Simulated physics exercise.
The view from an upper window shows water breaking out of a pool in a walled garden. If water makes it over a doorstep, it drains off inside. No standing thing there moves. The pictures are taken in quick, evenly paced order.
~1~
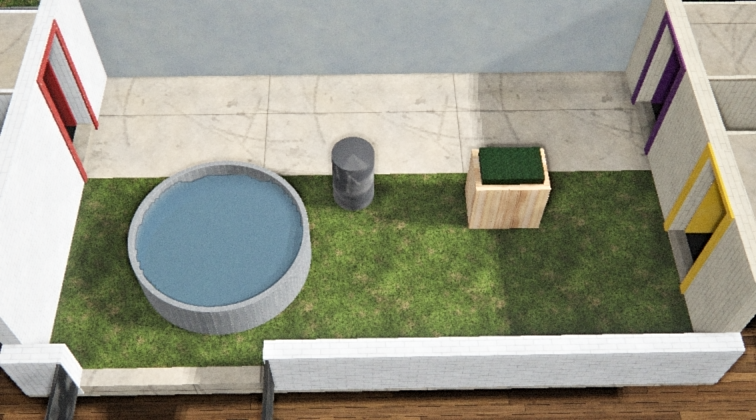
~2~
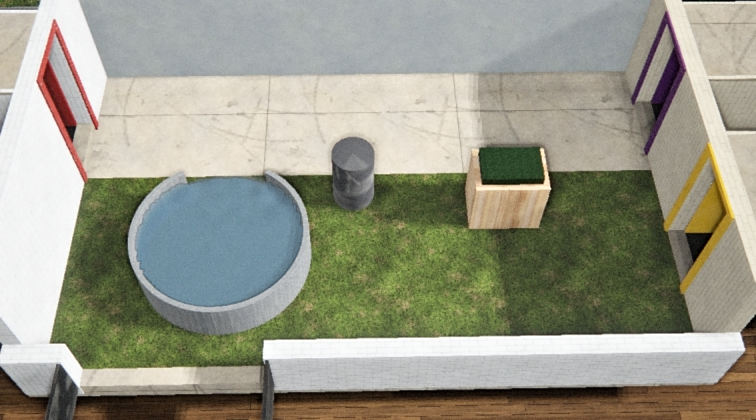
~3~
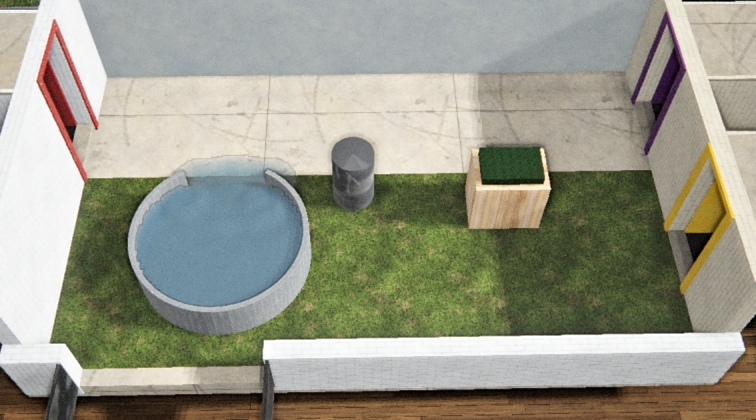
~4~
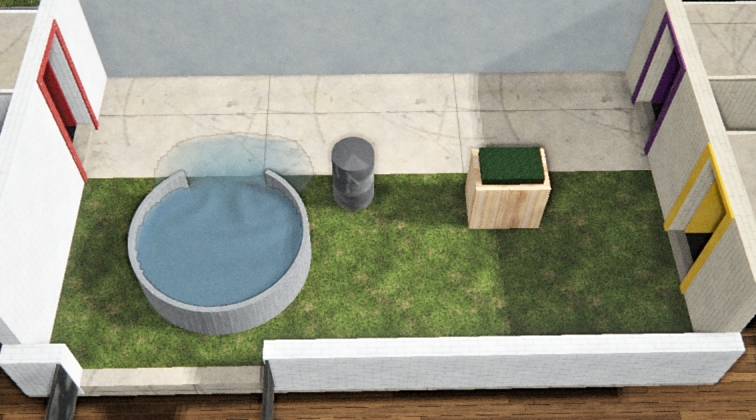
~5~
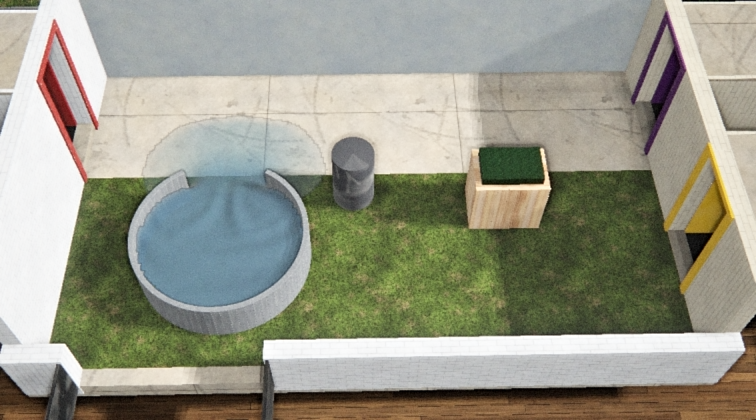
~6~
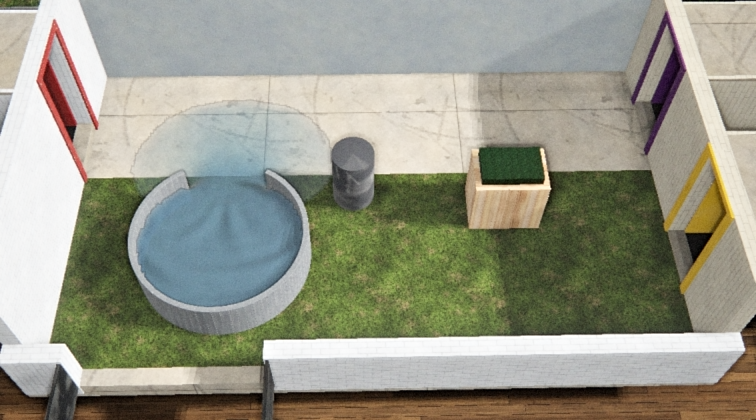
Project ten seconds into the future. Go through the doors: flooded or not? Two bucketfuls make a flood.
At the end, the yellow door does not surpass two buckets, the red door does not surpass two buckets, the purple door does not surpass two buckets.
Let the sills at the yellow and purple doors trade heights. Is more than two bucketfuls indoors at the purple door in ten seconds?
Purple: Overflows.
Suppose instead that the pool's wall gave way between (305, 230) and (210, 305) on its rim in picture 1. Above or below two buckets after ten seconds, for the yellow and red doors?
Note: Yellow crosses the line, red misses the line.
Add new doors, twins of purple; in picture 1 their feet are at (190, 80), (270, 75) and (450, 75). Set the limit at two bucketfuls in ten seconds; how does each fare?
Well, the first one overshoots, the next overshoots, and the last doesn't reach it.
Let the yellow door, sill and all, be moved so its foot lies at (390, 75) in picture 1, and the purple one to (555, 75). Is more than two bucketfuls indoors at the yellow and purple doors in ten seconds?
Note: Yellow lets too much through; purple lets in too little.
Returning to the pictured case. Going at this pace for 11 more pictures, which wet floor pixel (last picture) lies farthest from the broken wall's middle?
Point: (461, 75) in the last picture's pixels.
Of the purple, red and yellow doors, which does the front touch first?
The red door.
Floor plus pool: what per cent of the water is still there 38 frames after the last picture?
About 100 per cent.
A moment on, water covers 25 % of the floor; the yellow door not reached, the red door wet at the sill, nothing in, the purple door not reached.
Next, water covers 30 % of the floor; the yellow door not reached, the red door wet at the sill, nothing in, the purple door not reached.
Then, water covers 45 % of the floor; the yellow door not reached, the red door wet at the sill, nothing in, the purple door not reached.
Later, water covers 70 % of the floor; the yellow door wet at the sill, nothing in, the red door wet at the sill, nothing in, the purple door under two buckets in.
In the end, water covers 90 % of the floor; the yellow door under two buckets in, the red door wet at the sill, nothing in, the purple door under two buckets in.
